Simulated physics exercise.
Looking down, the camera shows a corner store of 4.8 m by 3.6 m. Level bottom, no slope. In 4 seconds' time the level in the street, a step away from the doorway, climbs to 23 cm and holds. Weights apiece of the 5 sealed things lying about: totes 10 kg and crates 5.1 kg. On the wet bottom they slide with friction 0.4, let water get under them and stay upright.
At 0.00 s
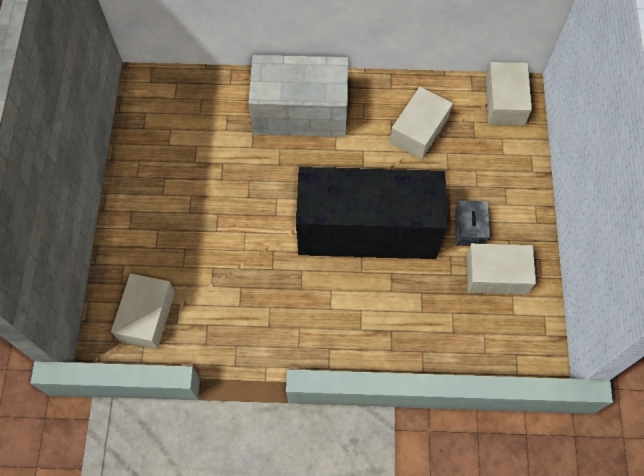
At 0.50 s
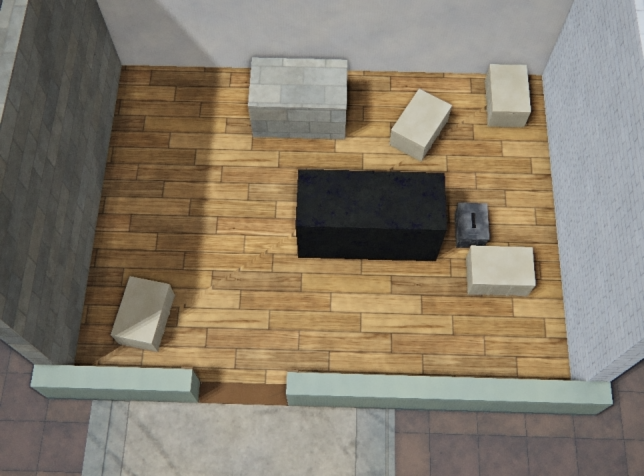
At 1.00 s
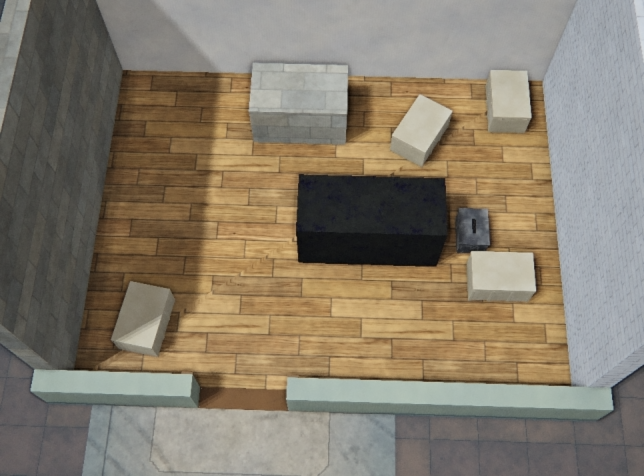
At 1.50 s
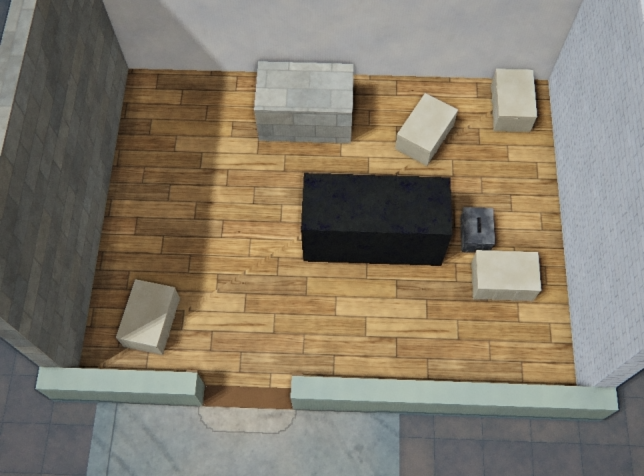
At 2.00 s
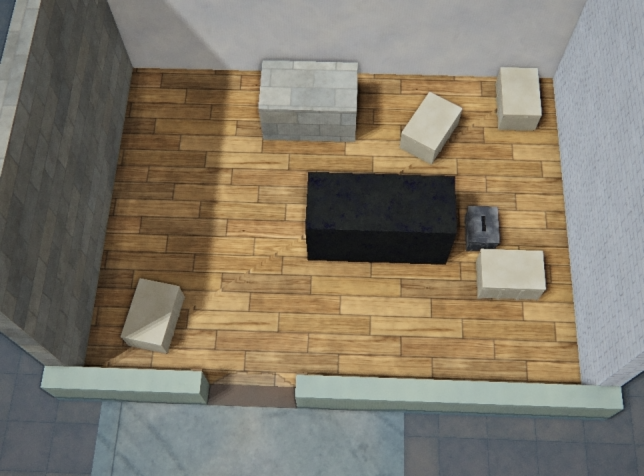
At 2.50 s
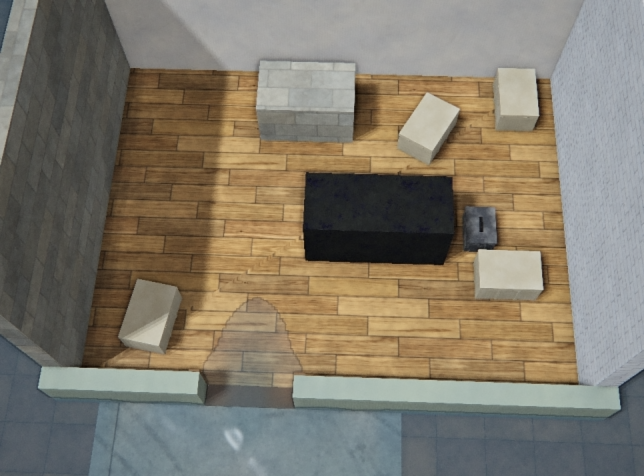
A small corner store with a wooden floor, pale blocks, a grey block and a long black counter sits still, seen from above. Outside the doorway, the reddish paving darkens and turns blue-grey as water spreads over it, then a thin, clear tongue of water slides in through the gap onto the floorboards.
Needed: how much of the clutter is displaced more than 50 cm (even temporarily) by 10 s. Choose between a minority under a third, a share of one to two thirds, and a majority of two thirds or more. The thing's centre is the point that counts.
A share of one to two thirds.
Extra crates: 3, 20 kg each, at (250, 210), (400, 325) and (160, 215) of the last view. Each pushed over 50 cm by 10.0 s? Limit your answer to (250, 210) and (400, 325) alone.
Well, the first one tops the mark, and the second stays inside the mark.
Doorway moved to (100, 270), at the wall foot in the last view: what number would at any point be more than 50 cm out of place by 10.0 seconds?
The answer then is 3.
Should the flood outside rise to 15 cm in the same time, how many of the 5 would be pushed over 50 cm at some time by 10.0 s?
Count under that change: 0.
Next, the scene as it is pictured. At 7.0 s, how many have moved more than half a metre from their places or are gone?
By that point, 0.
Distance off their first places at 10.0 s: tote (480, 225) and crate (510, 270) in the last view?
0 cm and 80 cm respectively.
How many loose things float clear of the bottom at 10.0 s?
That would be 4 of them.
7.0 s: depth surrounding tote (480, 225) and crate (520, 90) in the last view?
I'd estimate 2 cm for the first and 0 cm for the second.
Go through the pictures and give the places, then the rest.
In the first picture, a tote at (474, 219) rests on the ground; a crate at (423, 115), on the bottom; 0.0 m2 under water; 0 of 5 have shifted.
In the second picture, a tote at (473, 221) rests on the ground; a crate at (422, 117) rests on the ground; water covers 0.0 m2; 0 of 5 have shifted.
In the third picture, a tote at (474, 226), on the bottom; a crate at (423, 123) rests on the ground; water covers 0.0 m2; 0 of 5 have shifted.
In the fourth picture, a tote at (479, 225), on the bottom; a crate at (428, 122) rests on the ground; 0.0 m2 under water; 0 of 5 have shifted.
In the fifth picture, a tote at (484, 224) rests on the ground; a crate at (432, 120), on the bottom; 0.0 m2 under water; 0 of 5 have shifted.
In the sixth picture, a tote at (481, 225) rests on the ground; a crate at (430, 121) rests on the ground; 0.5 m2 under water; 0 of 5 have shifted.
After 3.5 s 0 of 5 are over 50 cm from their spots; 0 afloat.
After 4.5 s 0 of 5 are over 50 cm from their spots; 0 afloat.
After 7.0 s 0 of 5 are over 50 cm from their spots; 1 afloat.
After 10.0 s 2 of 5 are over 50 cm from their spots, and 2 have been at some point; 4 afloat.
